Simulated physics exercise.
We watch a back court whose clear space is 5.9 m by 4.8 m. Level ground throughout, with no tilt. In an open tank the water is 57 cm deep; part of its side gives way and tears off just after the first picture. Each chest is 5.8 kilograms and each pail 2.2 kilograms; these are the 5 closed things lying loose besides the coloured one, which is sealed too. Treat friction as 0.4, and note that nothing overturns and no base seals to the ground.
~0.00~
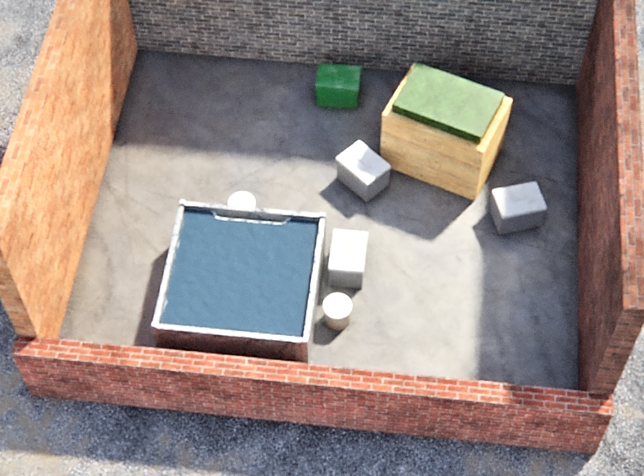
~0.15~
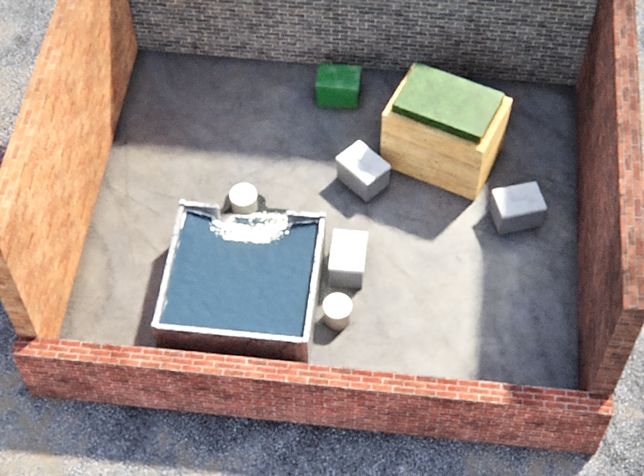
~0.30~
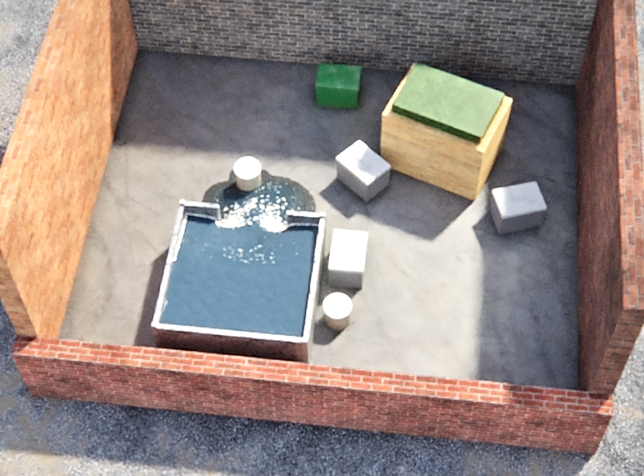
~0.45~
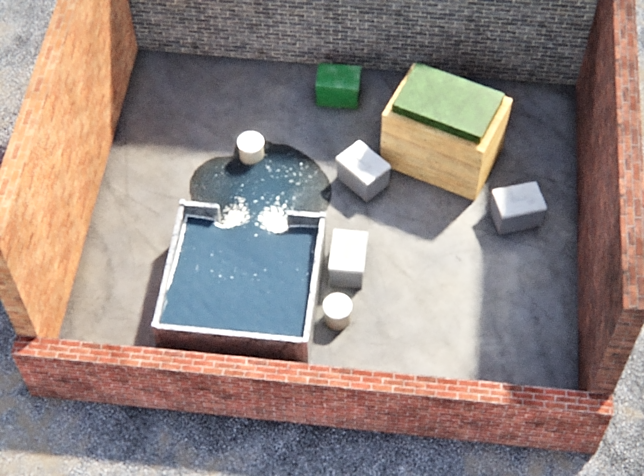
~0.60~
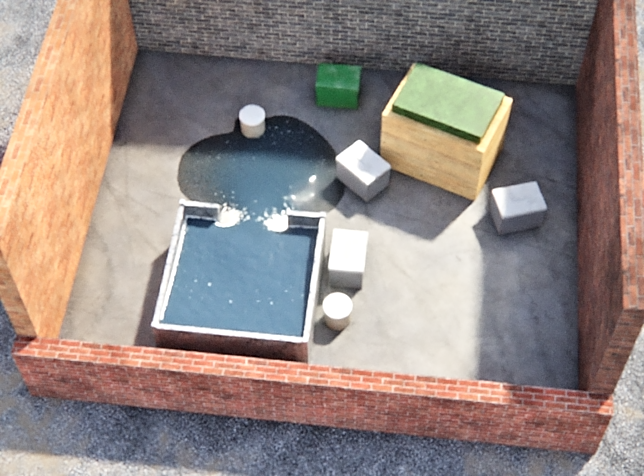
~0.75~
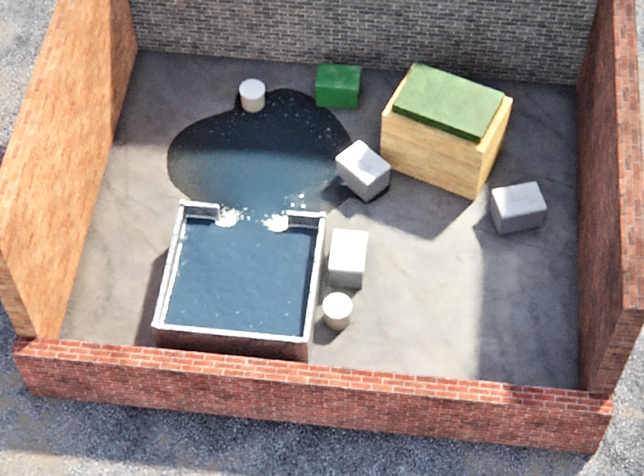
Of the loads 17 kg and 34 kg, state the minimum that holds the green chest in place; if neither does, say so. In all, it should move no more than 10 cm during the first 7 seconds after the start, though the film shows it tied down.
Minimum: Neither holds it.
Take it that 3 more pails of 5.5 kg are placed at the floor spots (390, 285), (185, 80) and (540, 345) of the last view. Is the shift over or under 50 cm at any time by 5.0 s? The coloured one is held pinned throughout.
Going through them in that order, the answers are not too far, too far and not too far.
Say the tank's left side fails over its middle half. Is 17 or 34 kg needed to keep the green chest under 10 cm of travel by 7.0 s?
Result: Heavier option only.
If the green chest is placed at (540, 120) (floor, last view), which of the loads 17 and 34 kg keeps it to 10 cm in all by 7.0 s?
Just the heavier one.
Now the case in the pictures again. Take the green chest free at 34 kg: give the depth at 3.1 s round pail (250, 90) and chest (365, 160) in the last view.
First about 17 cm, second about 2 cm.
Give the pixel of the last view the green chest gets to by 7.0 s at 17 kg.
I'd put it at roughly (556, 112) in the last view.
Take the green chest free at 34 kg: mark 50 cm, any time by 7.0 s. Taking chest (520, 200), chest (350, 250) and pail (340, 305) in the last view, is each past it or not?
Above, below, below.
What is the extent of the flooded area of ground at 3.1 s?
I'd put it close to 16 m2.
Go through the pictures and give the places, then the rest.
The green chest at (339, 76) rests on the ground; 2.6 m2 under water; 0 of 6 have shifted, in the first frame.
The green chest at (339, 76) rests on the ground; 3.0 m2 under water; 1 of 6 have shifted, in the second frame.
The green chest at (339, 76) rests on the ground; water covers 3.7 m2; 1 of 6 have shifted, in the third frame.
The green chest at (339, 76) rests on the ground; 4.5 m2 under water; 1 of 6 have shifted, in the fourth frame.
The green chest at (339, 76), on the bottom; 5.4 m2 under water; 1 of 6 have shifted, in the fifth frame.
The green chest at (339, 76), on the bottom; water covers 6.5 m2; 1 of 6 have shifted, in the sixth frame.
After 1.4 s the green chest would be 22 cm from its start with 17 kg and 9 cm from its start with 34 kg; 7 cm of water round it then.
After 3.1 s the green chest would be 108 cm from its start with 17 kg and 86 cm from its start with 34 kg; 12 cm of water round it then.
After 4.9 s the green chest would be 231 cm from its start with 17 kg and 118 cm from its start with 34 kg; 8 cm of water round it then.
After 7.0 s the green chest would be 279 cm from its start with 17 kg and 119 cm from its start with 34 kg; 5 cm of water round it then.
